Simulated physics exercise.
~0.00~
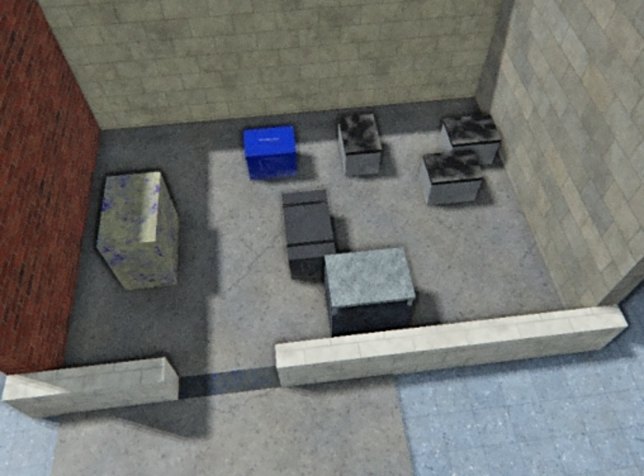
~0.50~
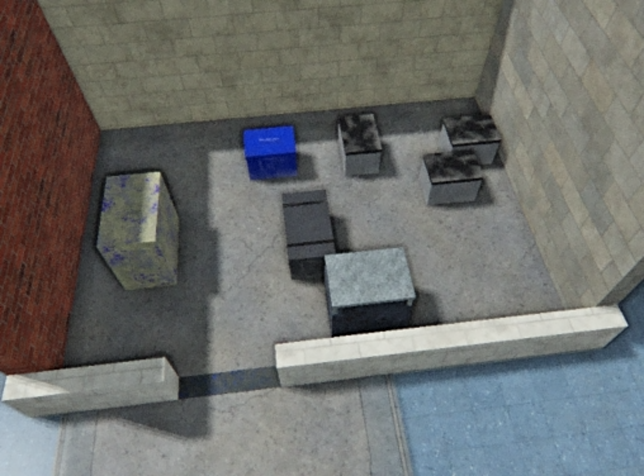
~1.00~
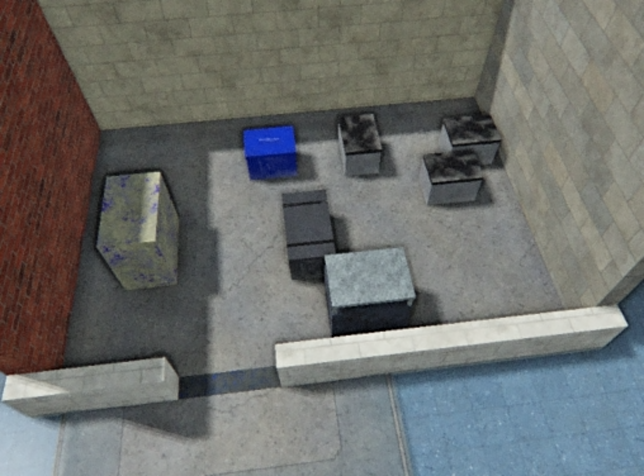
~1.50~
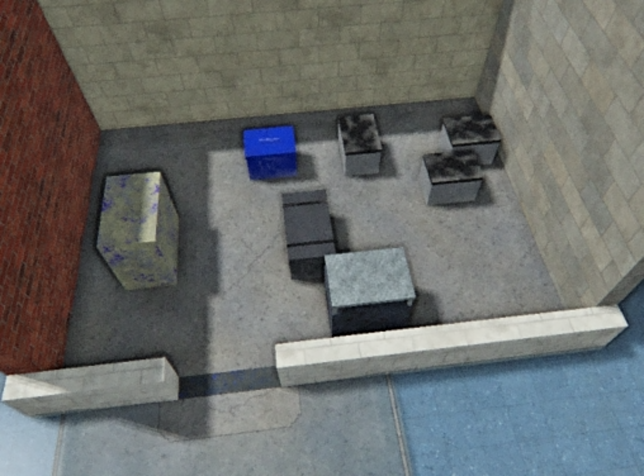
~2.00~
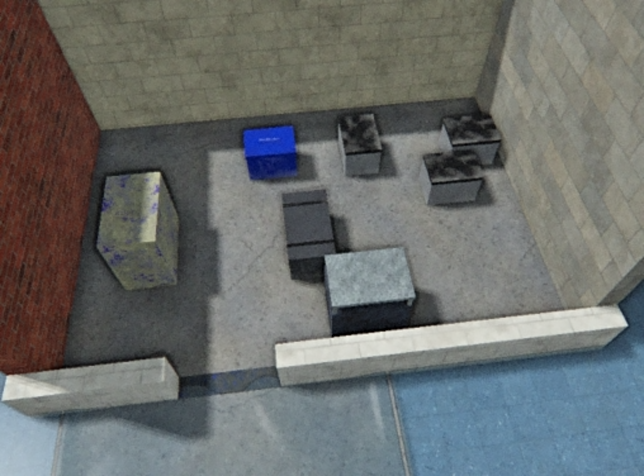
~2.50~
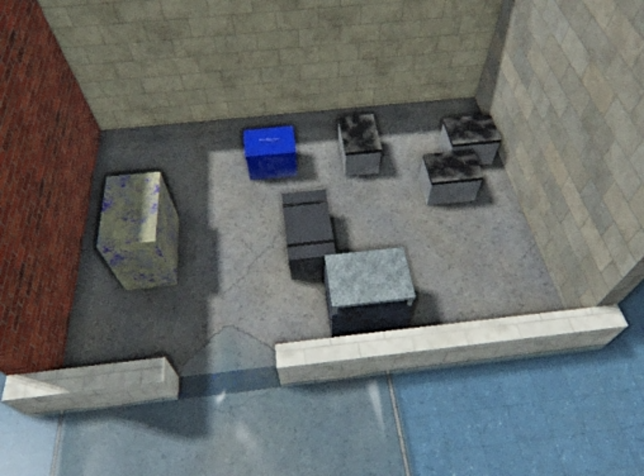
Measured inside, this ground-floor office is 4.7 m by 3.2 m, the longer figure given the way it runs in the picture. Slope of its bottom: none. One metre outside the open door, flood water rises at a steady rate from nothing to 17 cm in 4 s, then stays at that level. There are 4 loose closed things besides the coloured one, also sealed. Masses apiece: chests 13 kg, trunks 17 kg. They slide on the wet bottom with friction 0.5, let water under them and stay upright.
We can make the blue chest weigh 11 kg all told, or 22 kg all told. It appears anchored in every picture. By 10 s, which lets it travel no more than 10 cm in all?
The lighter amount falls short, unlike the heavier.
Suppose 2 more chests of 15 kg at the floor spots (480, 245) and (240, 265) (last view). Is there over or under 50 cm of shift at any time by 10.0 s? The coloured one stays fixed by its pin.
The first is not as far, the second further.
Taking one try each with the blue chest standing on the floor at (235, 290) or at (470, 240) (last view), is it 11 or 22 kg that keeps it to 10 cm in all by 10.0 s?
Taking them in turn, neither mass keeps it, and the lighter mass keeps it.
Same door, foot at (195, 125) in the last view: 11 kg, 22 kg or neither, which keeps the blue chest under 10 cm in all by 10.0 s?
Lab note: Lower mass sufficient.
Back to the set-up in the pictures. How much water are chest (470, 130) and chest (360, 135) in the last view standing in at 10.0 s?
3 and 3 cm.
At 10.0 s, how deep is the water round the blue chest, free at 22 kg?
Something like 6 centimetres.
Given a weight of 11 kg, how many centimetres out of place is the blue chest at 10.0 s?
100 cm.
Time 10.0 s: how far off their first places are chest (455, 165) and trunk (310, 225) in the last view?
One is off by 0 cm, the other by 30 cm, in the order asked.
After 3.5 s the blue chest would be 0 cm from its start with 11 kg and 0 cm from its start with 22 kg; 0 cm of water round it then.
After 4.5 s the blue chest would be 0 cm from its start with 11 kg and 0 cm from its start with 22 kg; 2 cm of water round it then.
After 7.0 s the blue chest would be 52 cm from its start with 11 kg and 0 cm from its start with 22 kg; 4 cm of water round it then.
After 10.0 s the blue chest would be 95 cm from its start with 11 kg and 0 cm from its start with 22 kg; 6 cm of water round it then.
